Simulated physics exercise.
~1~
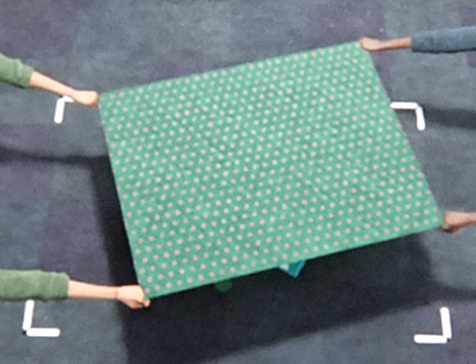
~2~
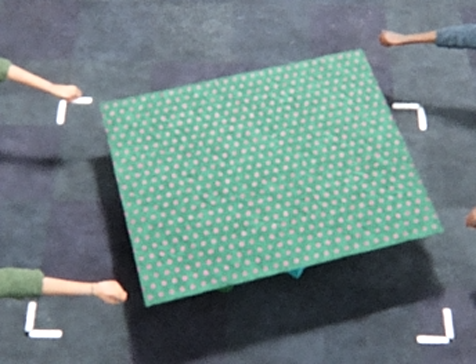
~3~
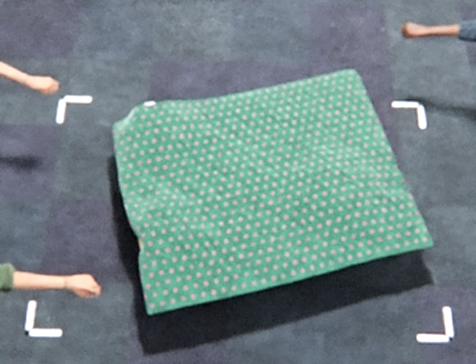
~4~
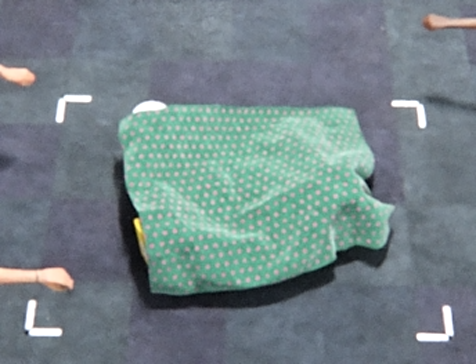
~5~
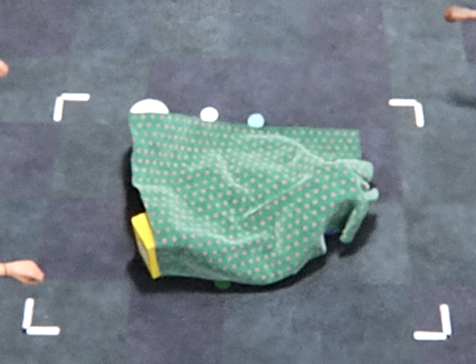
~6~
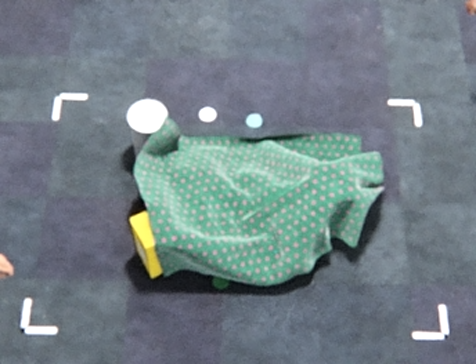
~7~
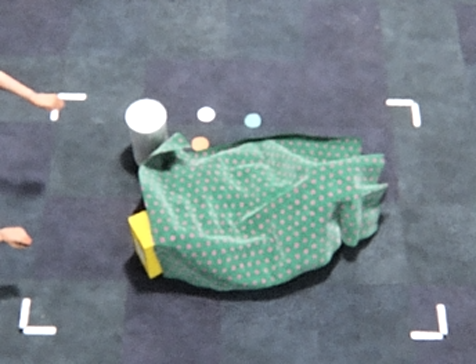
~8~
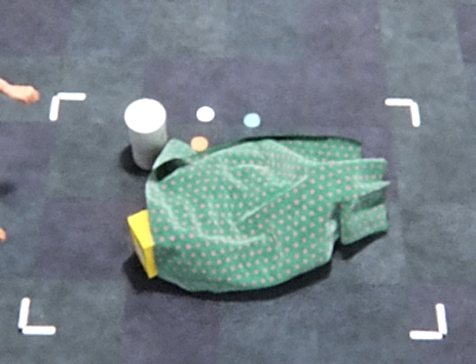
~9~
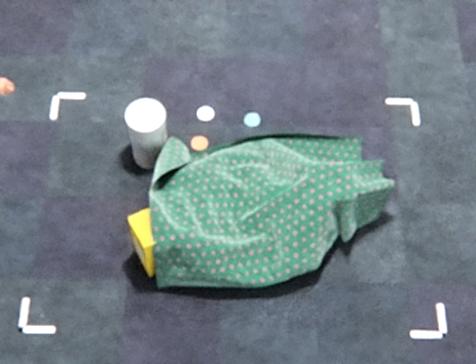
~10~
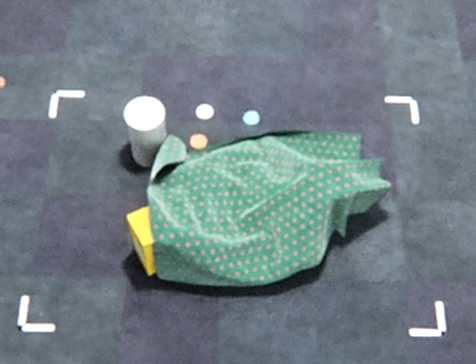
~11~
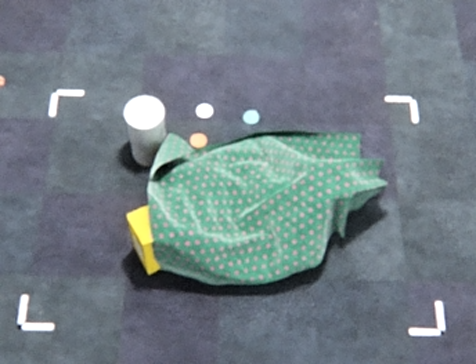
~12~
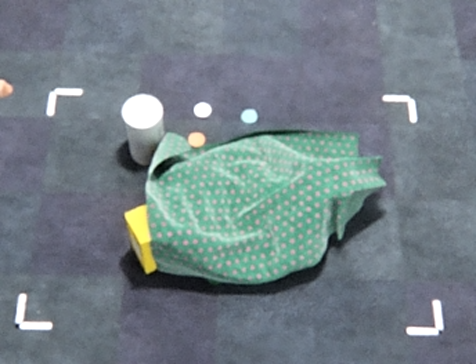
Green dotted cloth dropping from four hands and crumpling over objects, leaving a white cylinder, yellow block and three small discs showing.
